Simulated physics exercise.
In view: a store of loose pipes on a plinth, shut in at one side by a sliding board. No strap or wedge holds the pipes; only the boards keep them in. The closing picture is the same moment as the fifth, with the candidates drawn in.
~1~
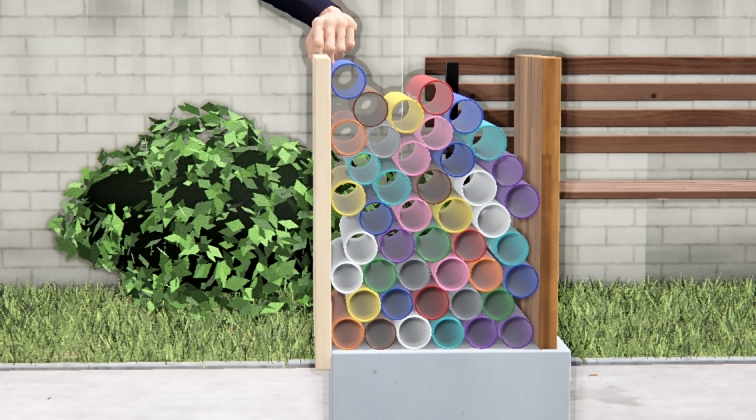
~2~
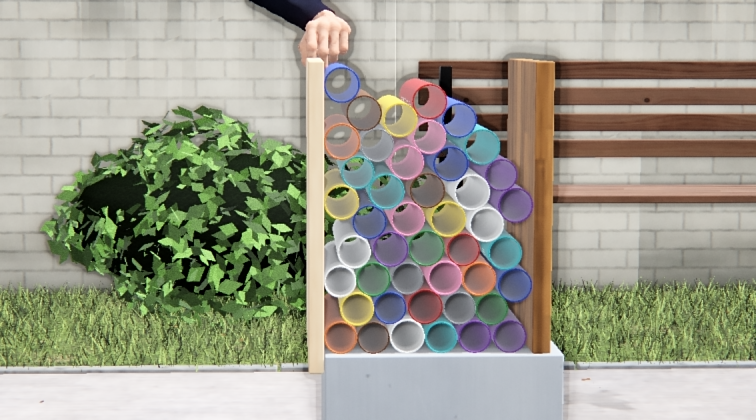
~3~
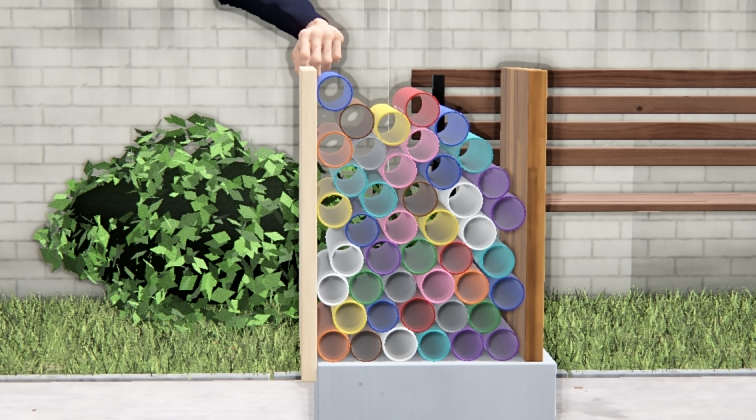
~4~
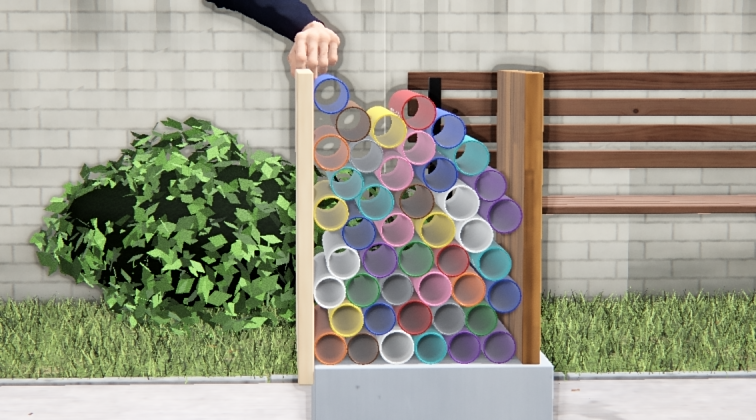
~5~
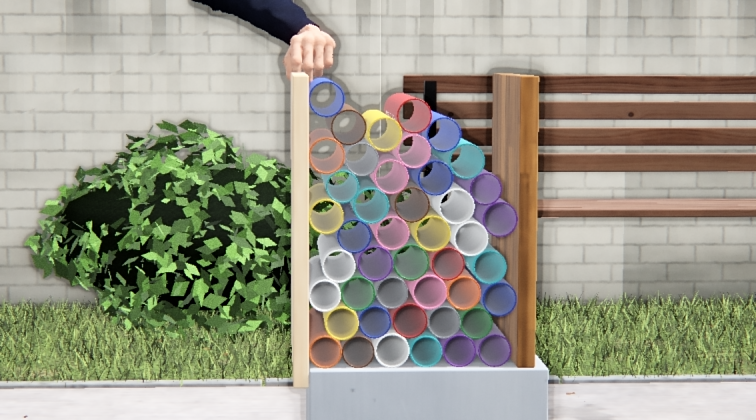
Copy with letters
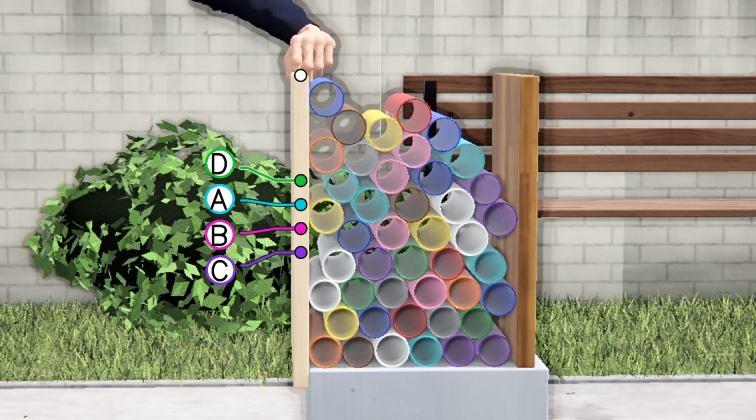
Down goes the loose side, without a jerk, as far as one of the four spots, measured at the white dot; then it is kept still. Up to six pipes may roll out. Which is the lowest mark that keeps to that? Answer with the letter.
C is the limit.
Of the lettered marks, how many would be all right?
The number is four.
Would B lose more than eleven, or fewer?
It loses fewer than eleven.
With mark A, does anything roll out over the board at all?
Yes.
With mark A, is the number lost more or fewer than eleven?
Fewer than eleven.
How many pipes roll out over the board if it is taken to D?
It comes to one.
On the marked copy, A at (301, 204); B at (301, 229); C at (301, 253); D at (301, 181); the white dot at (300, 75).
Following C. Soon after the start, top of the board (309, 154).
Later, top of the board (309, 242).
In the end, top of the board (309, 252), four out over the board.
As for the rest, A one out over the board; B three out over the board; D one out over the board.
